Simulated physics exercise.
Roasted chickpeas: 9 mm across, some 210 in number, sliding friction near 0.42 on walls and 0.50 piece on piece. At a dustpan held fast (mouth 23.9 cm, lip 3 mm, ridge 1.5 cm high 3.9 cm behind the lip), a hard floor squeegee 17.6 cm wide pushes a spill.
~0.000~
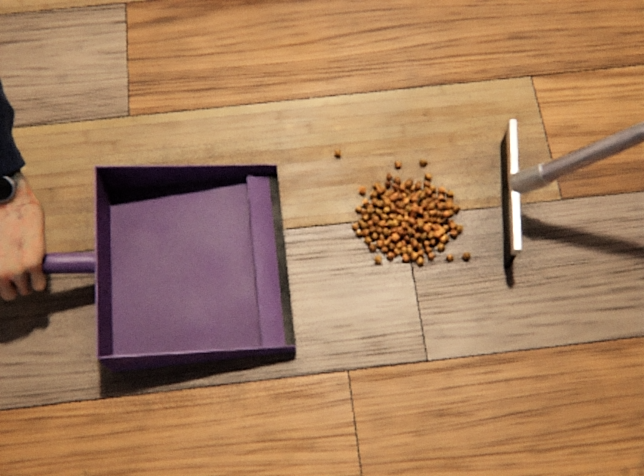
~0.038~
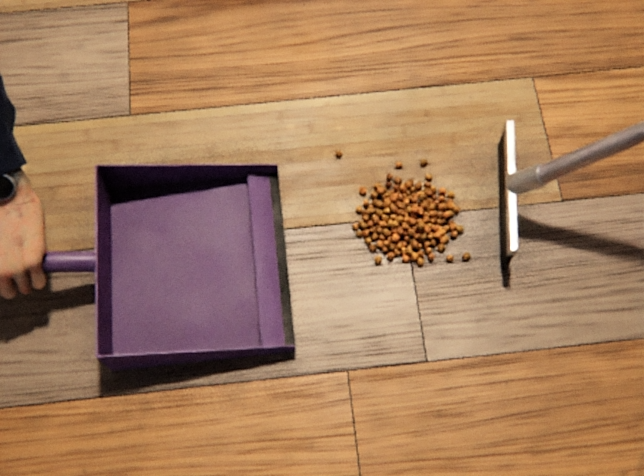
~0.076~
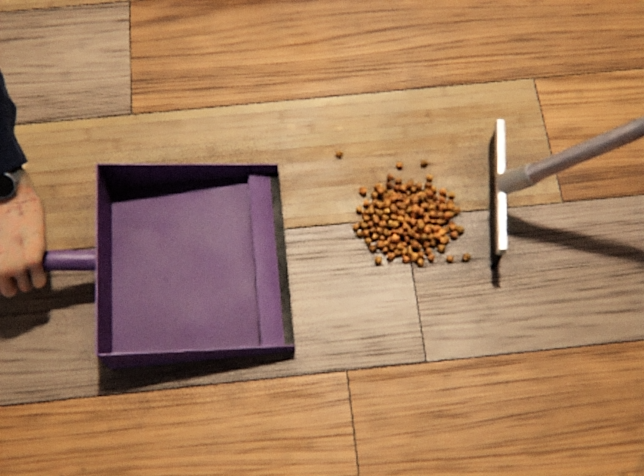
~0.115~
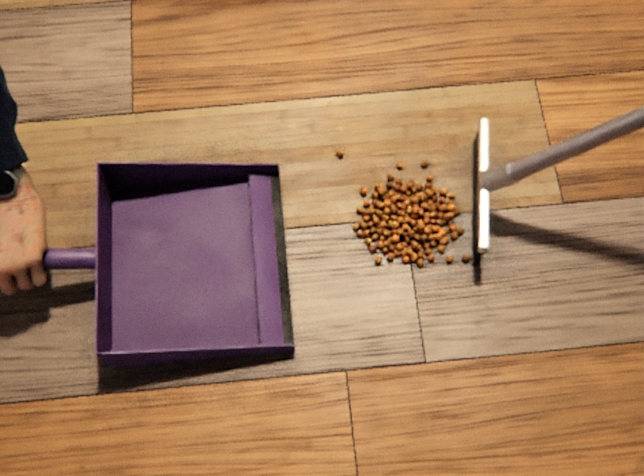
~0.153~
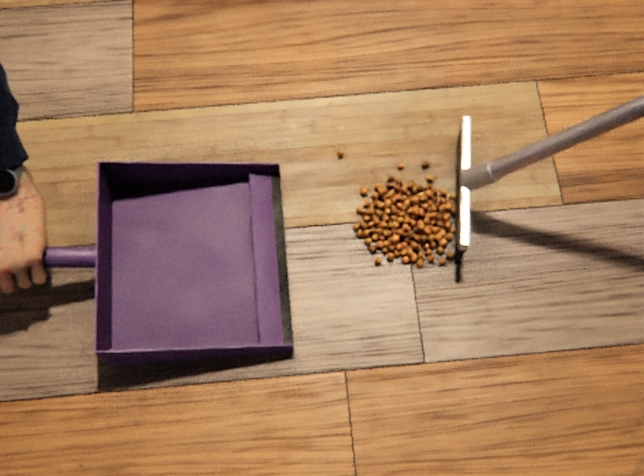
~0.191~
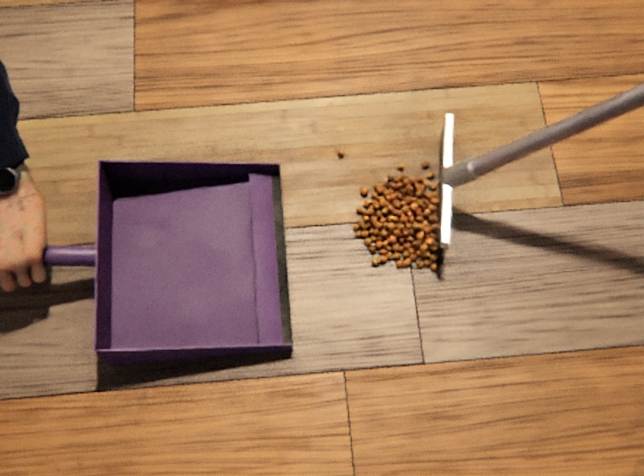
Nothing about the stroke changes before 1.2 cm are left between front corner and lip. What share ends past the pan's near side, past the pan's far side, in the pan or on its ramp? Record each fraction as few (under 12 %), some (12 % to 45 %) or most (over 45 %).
Recorded: Near side few; far side some; pan some.
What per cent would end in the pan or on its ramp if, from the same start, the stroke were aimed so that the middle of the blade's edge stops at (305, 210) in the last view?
I'd expect around 40 per cent.
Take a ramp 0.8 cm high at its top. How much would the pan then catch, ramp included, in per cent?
Estimate with the new ramp: Some 35 in a hundred.
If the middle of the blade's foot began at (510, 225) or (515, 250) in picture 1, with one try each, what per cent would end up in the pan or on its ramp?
First try about 40 per cent, second about 30 per cent.
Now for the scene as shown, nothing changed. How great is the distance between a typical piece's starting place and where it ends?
Some 18 cm.
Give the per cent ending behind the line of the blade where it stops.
Estimate: Around 25 %.
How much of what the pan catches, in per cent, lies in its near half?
Around 0 in a hundred.
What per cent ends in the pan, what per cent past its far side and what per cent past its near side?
Tally in %: Near side 0; far side 25; pan 30.
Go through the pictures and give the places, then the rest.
Blade from (516, 251) to (511, 127), moved 0.0 cm, 0 of the pieces shifted so far; middle of the pieces at (407, 219); pan at (183, 269), in the first frame.
Blade from (512, 251) to (508, 128), moved 0.4 cm, 0 of the pieces shifted so far; middle of the pieces at (407, 219), in the second frame.
Blade from (501, 250) to (499, 127), moved 1.7 cm, 0 of the pieces shifted so far; middle of the pieces at (407, 220), in the third frame.
Blade from (483, 248) to (483, 125), moved 3.9 cm, 0 of the pieces shifted so far; middle of the pieces at (408, 220), in the fourth frame.
Blade from (464, 246) to (465, 123), moved 6.2 cm, 8 of the pieces shifted so far; middle of the pieces at (408, 221), in the fifth frame.
Blade from (444, 243) to (448, 121), moved 8.5 cm, 162 of the pieces shifted so far; middle of the pieces at (402, 216); pan at (183, 265). Its pace works out near 0.60 m/s, heading 16 degrees away from the viewer's side, in the sixth frame.
After 0.35 s, middle of the blade 11 cm from the lip; 0 % over the lip, far side 10 %, near side 0 %.
After 0.46 s, middle of the blade 5 cm from the lip; 5 % over the lip, far side 20 %, near side 0 %.
After 0.70 s, middle of the blade 3 cm from the lip; 30 % over the lip, far side 25 %, near side 0 %.
At rest (1.0 s), near side 0 %, far side 25 %, pan 30 %, in front of the lip or behind the blade 45 %.
